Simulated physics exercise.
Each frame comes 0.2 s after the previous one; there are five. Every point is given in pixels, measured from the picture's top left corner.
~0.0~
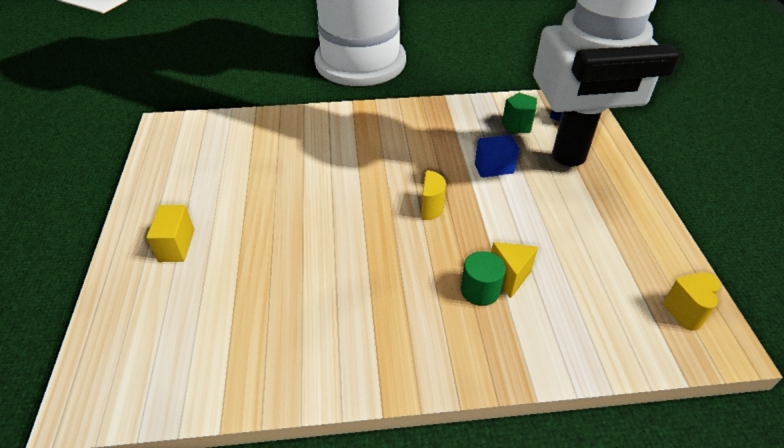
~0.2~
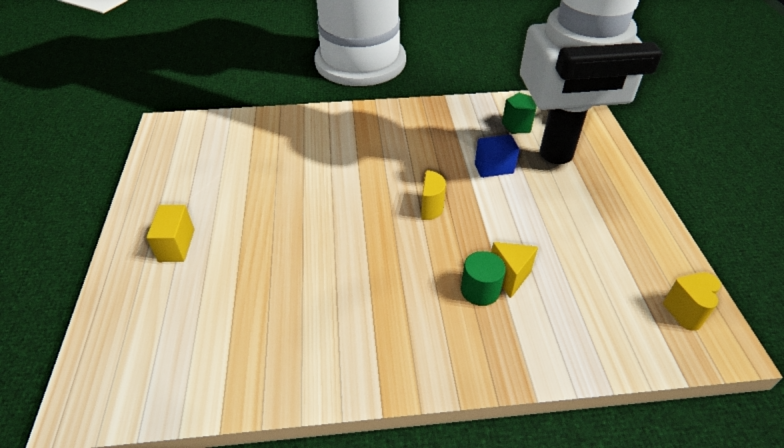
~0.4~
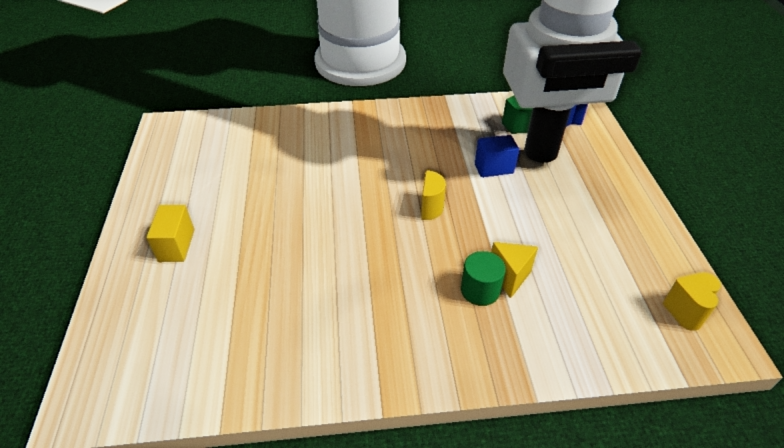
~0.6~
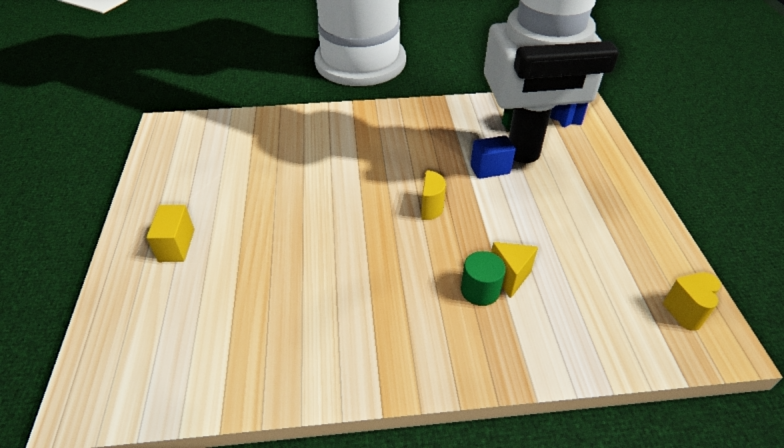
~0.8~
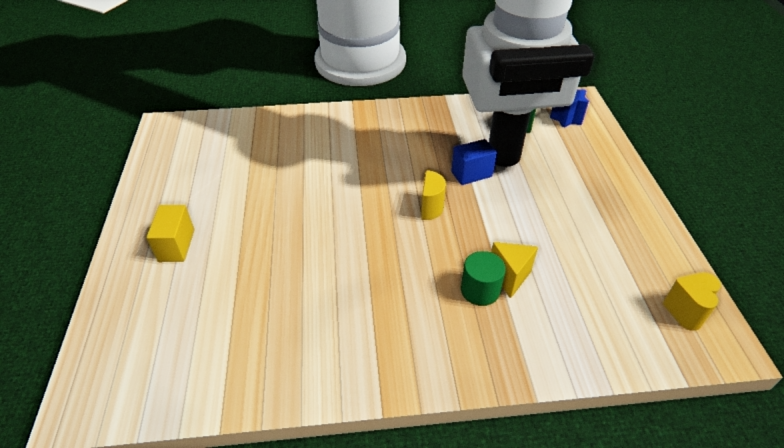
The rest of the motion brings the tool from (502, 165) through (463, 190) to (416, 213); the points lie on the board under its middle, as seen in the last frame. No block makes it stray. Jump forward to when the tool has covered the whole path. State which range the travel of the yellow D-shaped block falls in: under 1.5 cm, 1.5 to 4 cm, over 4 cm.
Over 4 cm.
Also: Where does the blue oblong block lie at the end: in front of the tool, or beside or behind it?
I'd say the blue oblong block has slipped off and sits beside or behind the tool.
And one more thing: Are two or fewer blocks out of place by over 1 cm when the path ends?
The answer is yes.
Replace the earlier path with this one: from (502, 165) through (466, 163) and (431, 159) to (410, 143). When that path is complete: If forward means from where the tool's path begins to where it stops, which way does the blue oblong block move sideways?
Towards the left-hand side.
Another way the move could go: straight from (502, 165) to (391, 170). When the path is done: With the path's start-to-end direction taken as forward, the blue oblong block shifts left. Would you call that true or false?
That claim is true.
The first path, step by step. One third of the way, tool at (478, 173); blue oblong block at (444, 161), turned 25° clockwise.
Two thirds of the way, tool at (449, 189); yellow D-shaped block at (428, 186), turned 30° anticlockwise; blue oblong block at (415, 163), turned 45° clockwise.
At the end, tool at (416, 204); yellow D-shaped block at (397, 205), turned 60° anticlockwise; blue oblong block at (402, 164), turned 80° clockwise; green pentagon still.
